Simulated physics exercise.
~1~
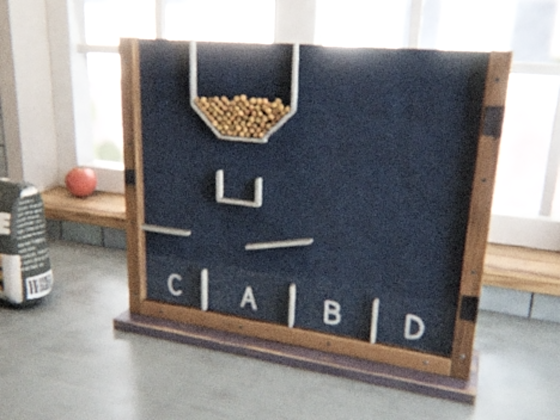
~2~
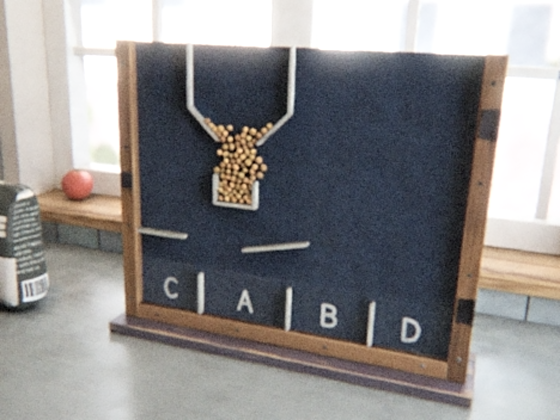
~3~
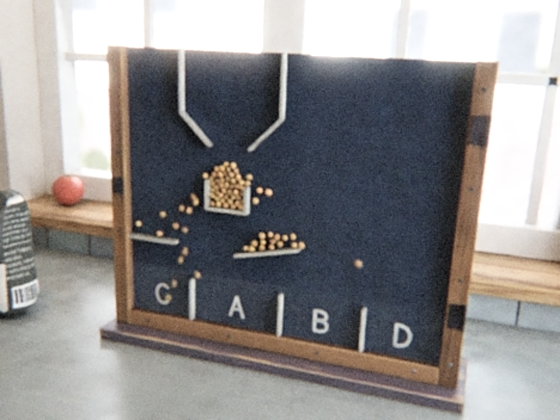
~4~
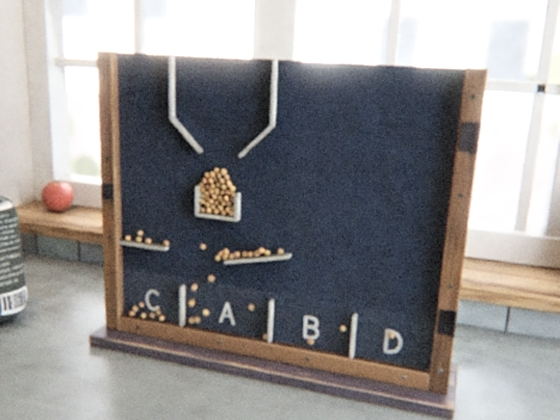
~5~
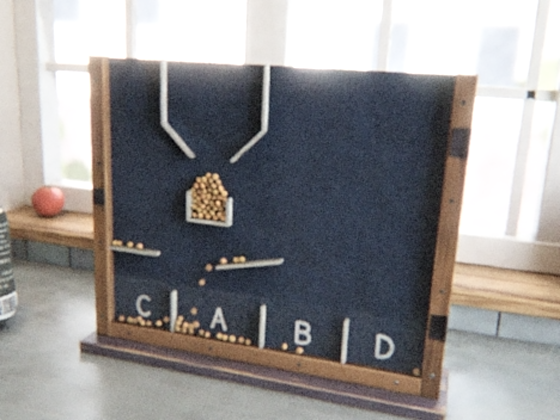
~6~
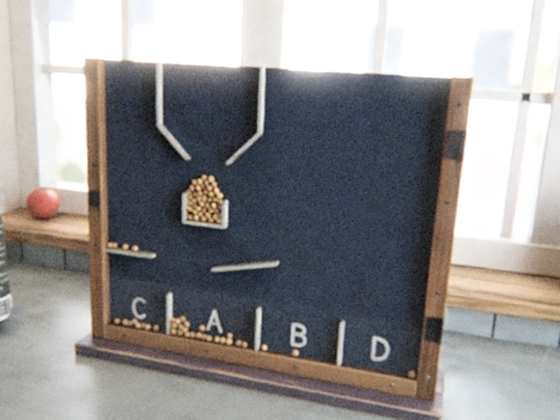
Small round beads dropping from a hopper, heaping in a cup, spilling over ledges and settling mostly there, others in A and C.
